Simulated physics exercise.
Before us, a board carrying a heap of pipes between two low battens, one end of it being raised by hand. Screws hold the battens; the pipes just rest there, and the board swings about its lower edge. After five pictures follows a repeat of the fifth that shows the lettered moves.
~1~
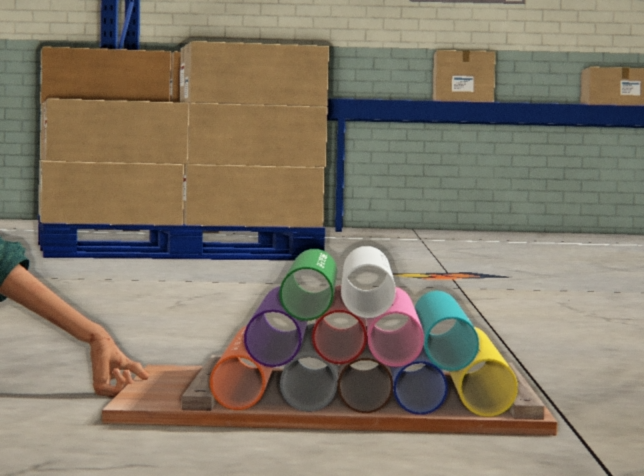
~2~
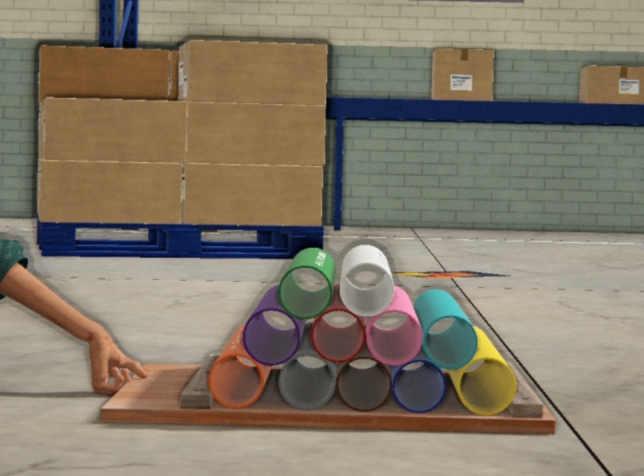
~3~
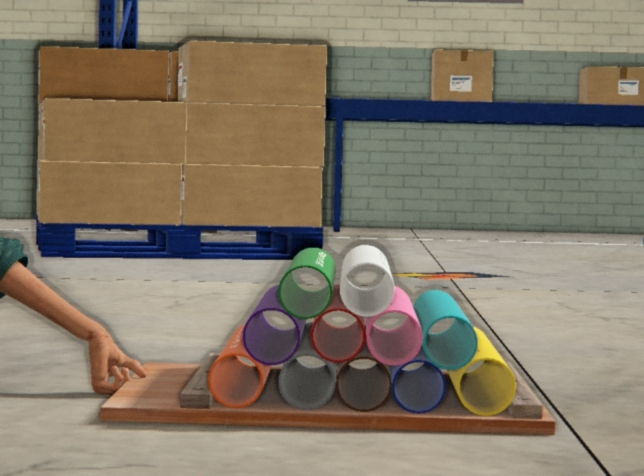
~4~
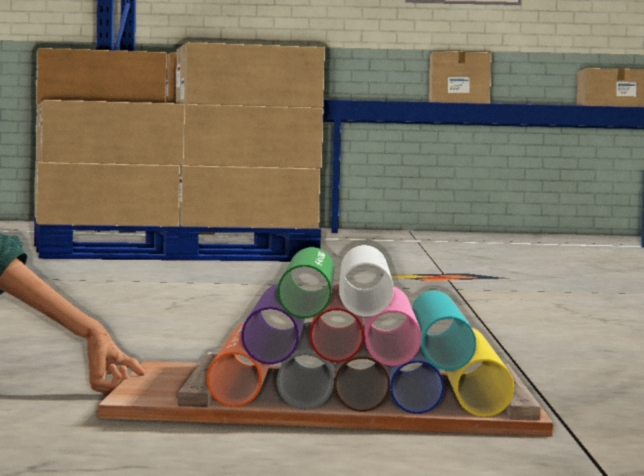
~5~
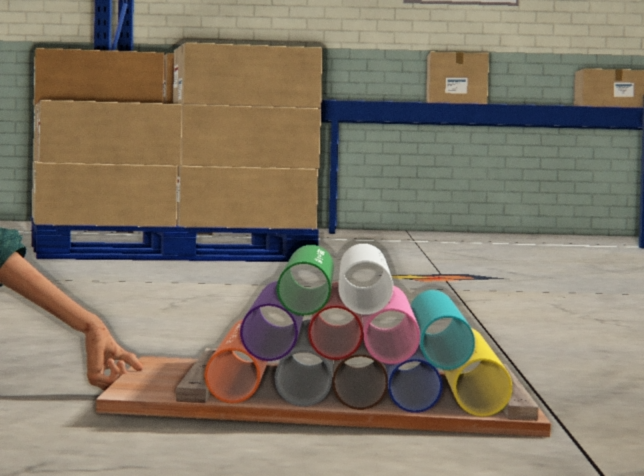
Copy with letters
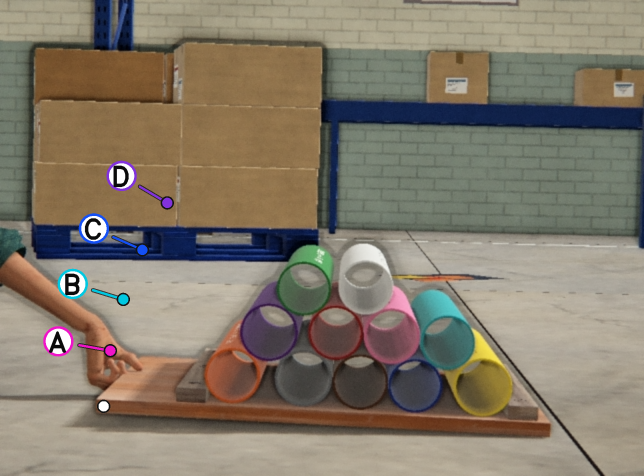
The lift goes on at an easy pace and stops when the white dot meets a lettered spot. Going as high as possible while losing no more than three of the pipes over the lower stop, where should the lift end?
The answer is mark C.
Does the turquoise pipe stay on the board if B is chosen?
The turquoise pipe: Yes.
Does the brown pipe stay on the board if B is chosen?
Yes.
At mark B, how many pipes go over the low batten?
The count is none.
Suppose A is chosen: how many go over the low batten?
The count is none.
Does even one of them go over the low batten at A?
At A: No.
On the marked copy, A at (110, 350); B at (123, 300); C at (143, 250); D at (168, 203); the white dot at (104, 406).
Taking C. A third of the way, board at 15°.
Two thirds of the way, board at 22°.
When it is over, board at 22°, none over the low batten.
As for the rest, A none over the low batten; B none over the low batten; D nine over the low batten.
